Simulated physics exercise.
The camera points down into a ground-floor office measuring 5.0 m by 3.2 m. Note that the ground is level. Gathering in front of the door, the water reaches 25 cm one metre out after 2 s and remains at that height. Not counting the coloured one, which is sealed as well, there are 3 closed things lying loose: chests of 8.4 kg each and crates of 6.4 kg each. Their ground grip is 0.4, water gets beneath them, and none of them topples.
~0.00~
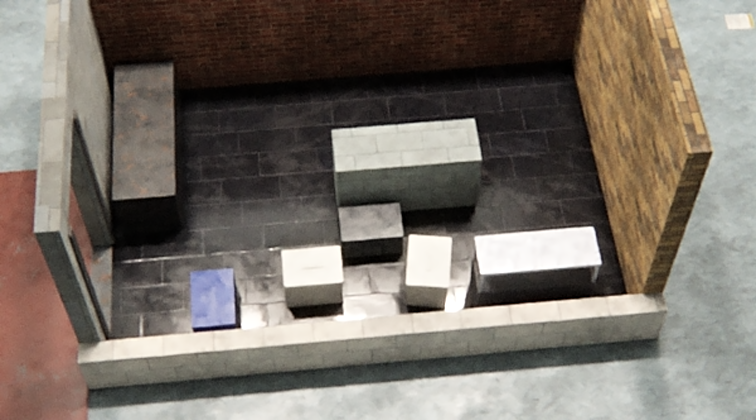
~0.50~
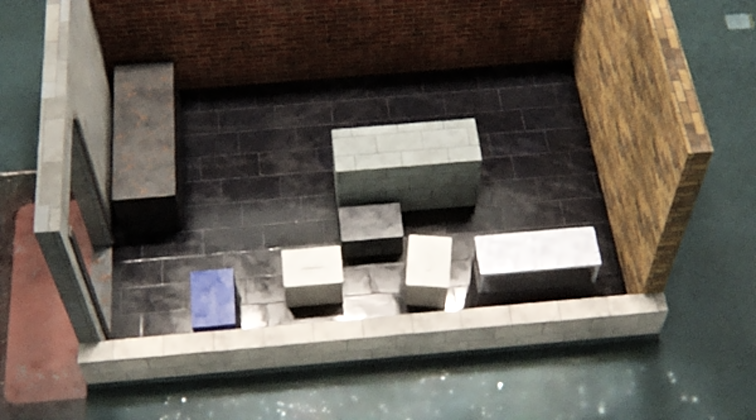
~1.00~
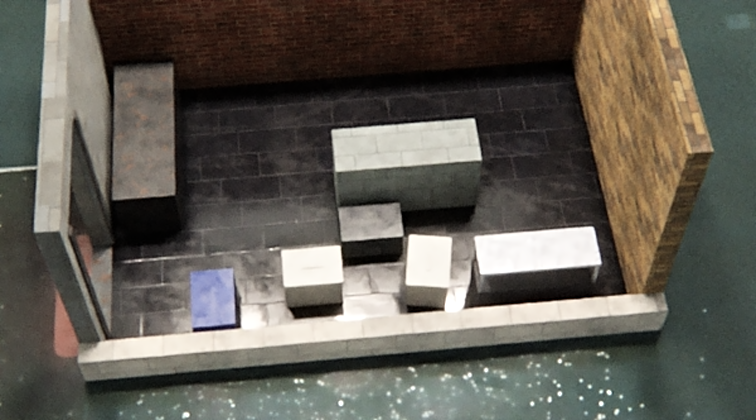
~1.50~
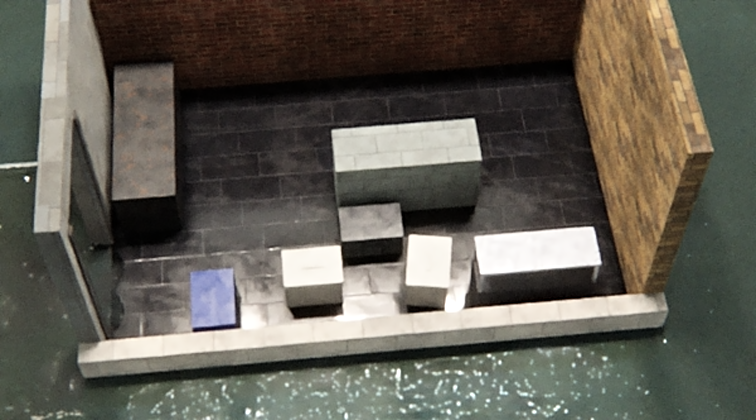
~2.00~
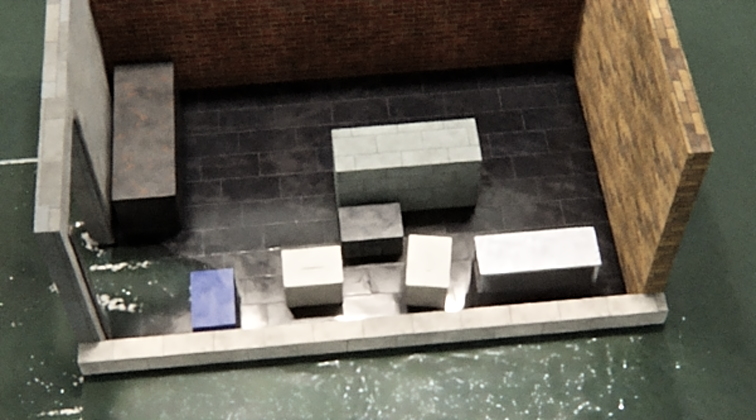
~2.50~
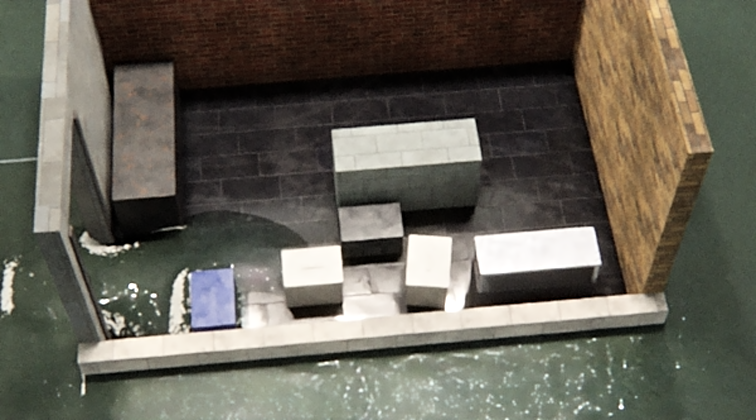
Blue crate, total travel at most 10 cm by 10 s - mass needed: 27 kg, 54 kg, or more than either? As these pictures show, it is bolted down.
The lighter amount and the heavier both fall short.
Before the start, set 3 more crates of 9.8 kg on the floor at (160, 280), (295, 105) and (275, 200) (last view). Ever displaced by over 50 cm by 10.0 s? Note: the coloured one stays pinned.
Listed in turn, they go over the bar, over the bar, over the bar.
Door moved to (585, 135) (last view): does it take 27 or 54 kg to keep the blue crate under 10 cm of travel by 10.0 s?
In that case only the heavier option works.
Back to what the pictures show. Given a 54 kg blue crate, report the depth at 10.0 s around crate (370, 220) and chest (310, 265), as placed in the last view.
17 and 8 cm.
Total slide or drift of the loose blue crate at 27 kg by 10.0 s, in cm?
It would cover some 140 cm all told.
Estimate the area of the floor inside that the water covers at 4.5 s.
Wet area: Approx. 10.0 m2.
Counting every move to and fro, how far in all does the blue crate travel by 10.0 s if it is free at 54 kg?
Roughly 80 centimetres.
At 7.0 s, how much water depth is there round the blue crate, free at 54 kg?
9 cm, roughly.
After 3.5 s the blue crate would be 103 cm from its start with 27 kg and 37 cm from its start with 54 kg; 11 cm of water round it then.
After 4.5 s the blue crate would be 129 cm from its start with 27 kg and 73 cm from its start with 54 kg; 9 cm of water round it then.
After 7.0 s the blue crate would be 129 cm from its start with 27 kg and 88 cm from its start with 54 kg; 9 cm of water round it then.
After 10.0 s the blue crate would be 130 cm from its start with 27 kg and 89 cm from its start with 54 kg; 11 cm of water round it then.
